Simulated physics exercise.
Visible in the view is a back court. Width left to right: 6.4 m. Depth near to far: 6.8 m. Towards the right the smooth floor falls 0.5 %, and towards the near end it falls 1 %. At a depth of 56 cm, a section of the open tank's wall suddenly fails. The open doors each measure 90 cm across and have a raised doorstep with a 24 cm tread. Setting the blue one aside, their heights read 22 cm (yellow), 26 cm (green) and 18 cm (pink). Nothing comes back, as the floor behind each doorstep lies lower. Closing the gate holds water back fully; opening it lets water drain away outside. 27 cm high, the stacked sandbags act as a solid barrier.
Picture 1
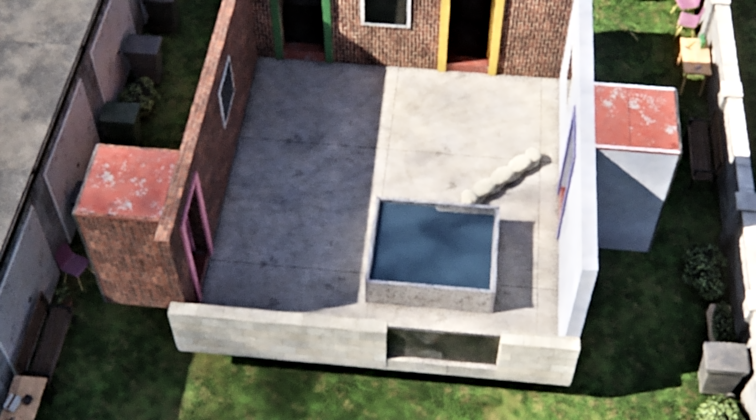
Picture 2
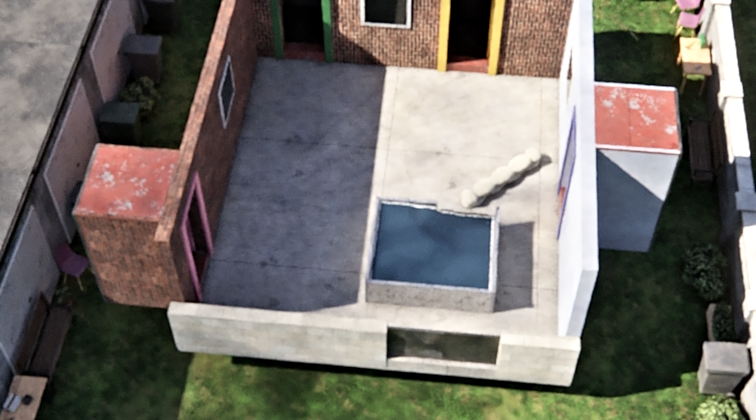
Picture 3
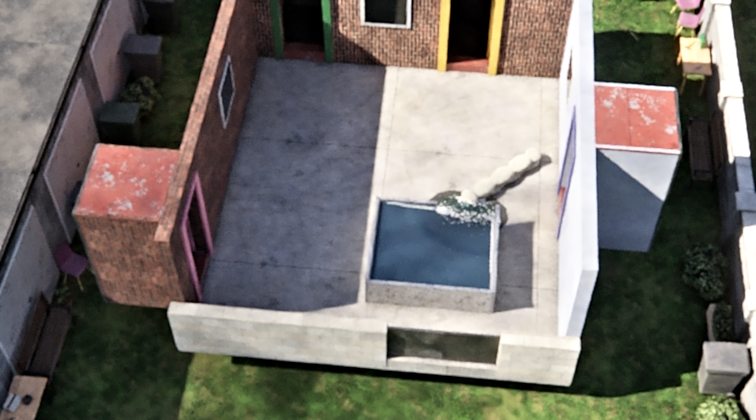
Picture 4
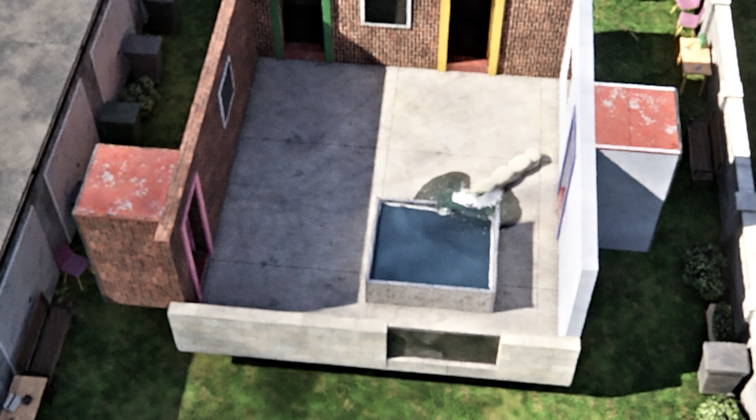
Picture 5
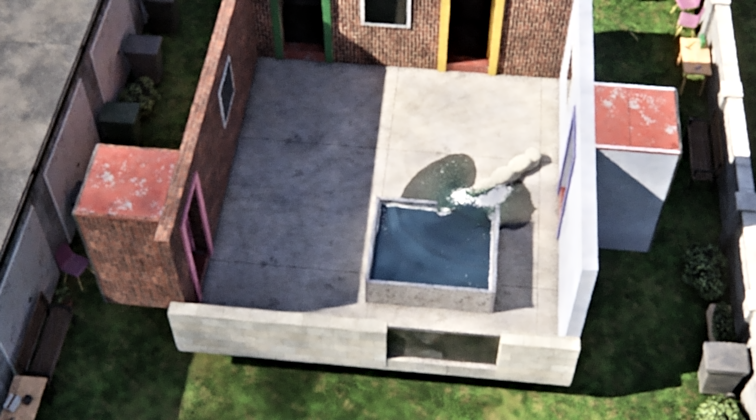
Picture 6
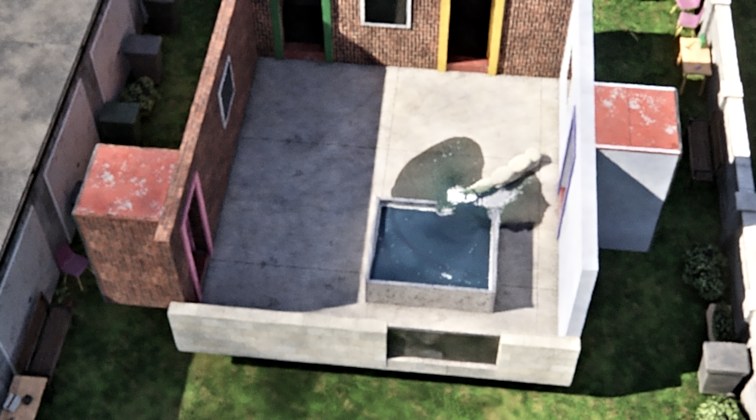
Walled courtyard seen from above, water spilling over the far side of a square tank and spreading across pale floor around sandbags.
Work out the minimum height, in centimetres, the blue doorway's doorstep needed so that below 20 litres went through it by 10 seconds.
The minimum is roughly 22 cm.
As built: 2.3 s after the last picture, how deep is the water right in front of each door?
Depths in cm: Yellow 12, green 4, blue 20, pink 0.
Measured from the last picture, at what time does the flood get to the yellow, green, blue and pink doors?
Yellow at 0.9 seconds, green at 2.2 seconds, blue at 0.4 seconds, pink at 7.5 seconds.
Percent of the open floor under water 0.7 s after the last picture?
20 %.
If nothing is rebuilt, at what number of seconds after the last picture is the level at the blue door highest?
I'd say near 1.0 seconds.
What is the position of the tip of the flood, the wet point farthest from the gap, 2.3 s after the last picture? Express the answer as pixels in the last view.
The farthest wet point sits near (308, 64) in the last view.
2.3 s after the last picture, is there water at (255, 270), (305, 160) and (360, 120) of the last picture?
In order: Untouched, soaked, soaked.
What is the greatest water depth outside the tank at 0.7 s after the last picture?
40 cm.
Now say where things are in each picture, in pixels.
The first frame shows still water, 56 cm deep, in the open tank at (434, 246); the blue door at (566, 180) is dry.
In the second frame, the front is at a hidden place, 0.3 m from the gap on the far side; 0.2 m2 of floor is wet, 56 cm left at the back.
In the third frame, the gap is on the far side, the front 0.7 m out at (448, 194); the back of the open tank holds 56 cm.
In the fourth frame, the front is at (453, 175), 1.2 m from the gap on the far side; 1.5 m2 of floor is wet, 56 cm left at the back.
In the fifth frame, the gap is on the far side, the front 1.7 m out at (460, 157); the back of the open tank holds 56 cm.
In the sixth frame, the gap is on the far side, the front 2.1 m out at (456, 141); the back of the open tank holds 52 cm; the blue door at (566, 180), 1.8 m from the gap, is still 0.6 m from the nearest water.
Then, 0.7 s after the last picture water covers 20 % of the floor, deepest (40 cm) near (469, 214); 24 cm at the blue door, 0 litres in over its 27 cm doorstep.
Then, 2.3 s after the last picture water covers 55 % of the floor, deepest (26 cm) near (527, 174); 20 cm at the blue door, 5 litres in over its 27 cm doorstep.
Then, 9.3 s after the last picture water covers 95 % of the floor, deepest (14 cm) near (193, 329); 8 cm at the blue door, 5 litres in over its 27 cm doorstep.
At the blue door as built, the water peaked near 24 cm, 1.1 s after the last picture.
With a doorstep of 18.5 cm, 43 litres would have come in within the 10 s; with 25.5 cm, 8 litres. So under 20 litres takes about 22 cm.
